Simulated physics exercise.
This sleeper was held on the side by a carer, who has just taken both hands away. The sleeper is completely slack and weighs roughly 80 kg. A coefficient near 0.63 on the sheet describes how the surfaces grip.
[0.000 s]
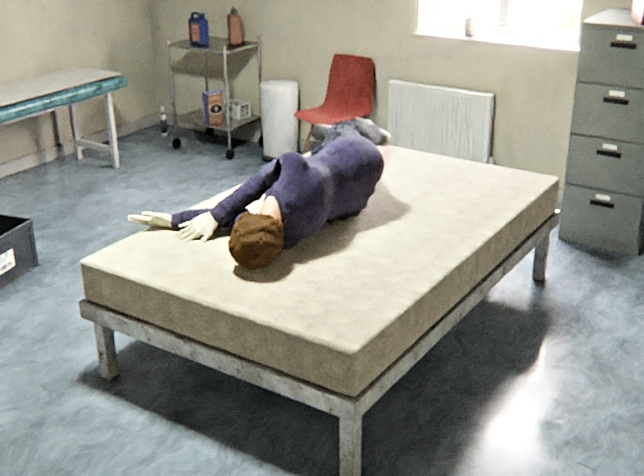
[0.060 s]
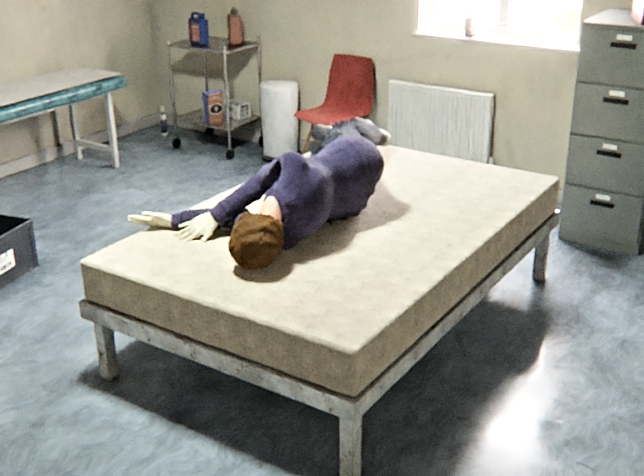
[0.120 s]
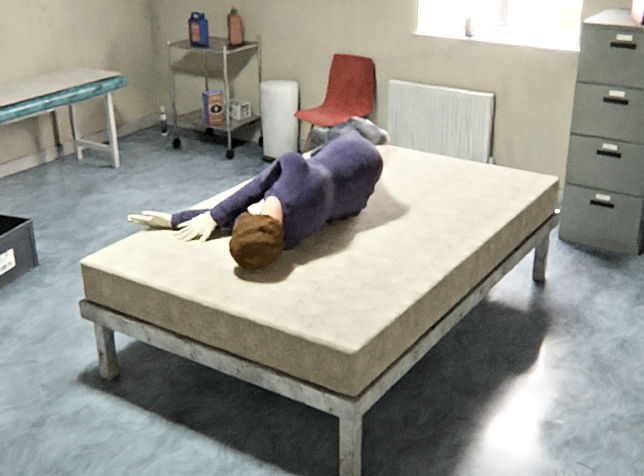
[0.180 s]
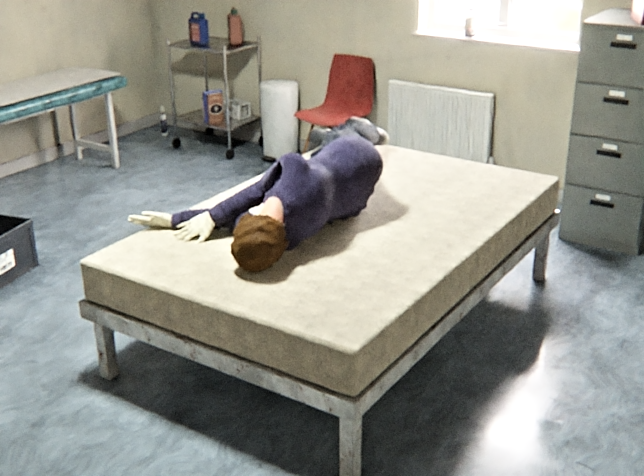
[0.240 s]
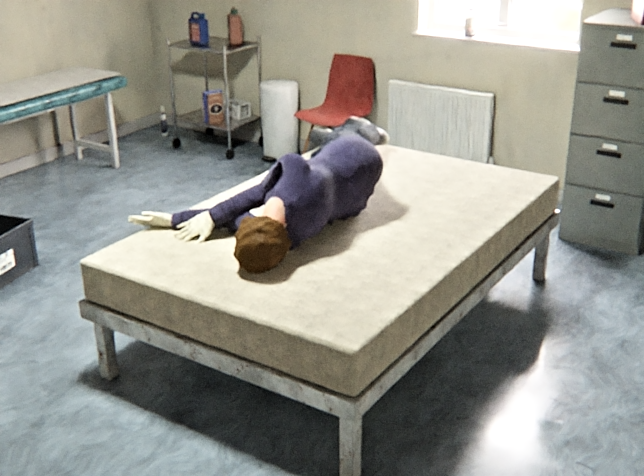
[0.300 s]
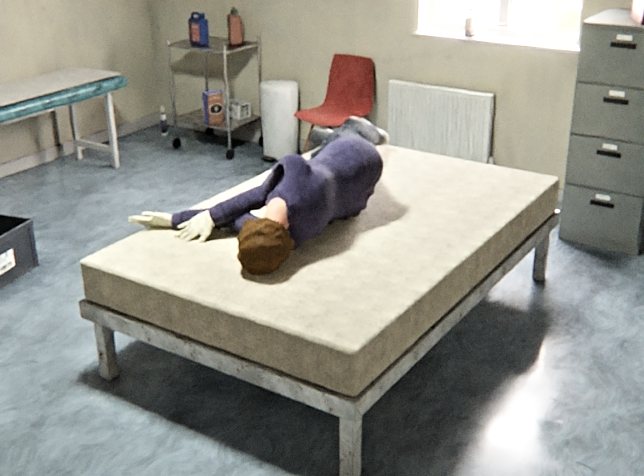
The video shows a brown-haired person in a purple top lying on their side on a bare mattress, arms stretched to the left, in a room with a red chair; the head shifts very slightly, and little else moves.
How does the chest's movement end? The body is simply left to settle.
The chest ends up fallen back.
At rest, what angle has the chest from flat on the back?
Around 20 degrees from flat on the back.
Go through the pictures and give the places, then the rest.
The first picture shows chest (295, 200); shoulders at 85°.
The second picture shows chest (295, 200); shoulders at 85°.
The third picture shows chest (295, 201); shoulders at 85°.
The fourth picture shows chest (295, 201); shoulders at 85°.
The fifth picture shows chest (296, 202); shoulders at 85°.
The sixth picture shows chest (297, 203); shoulders at 85°.
After 0.54 s the chest is turned 80° from lying flat on the back, near (304, 207) in the last picture's view.
After 0.94 s the chest is turned 70° from lying flat on the back, near (316, 214) in the last picture's view.
After 1.54 s the chest is turned 50° from lying flat on the back, near (332, 223) in the last picture's view.
Final state at 3.8 s, chest sinks back.
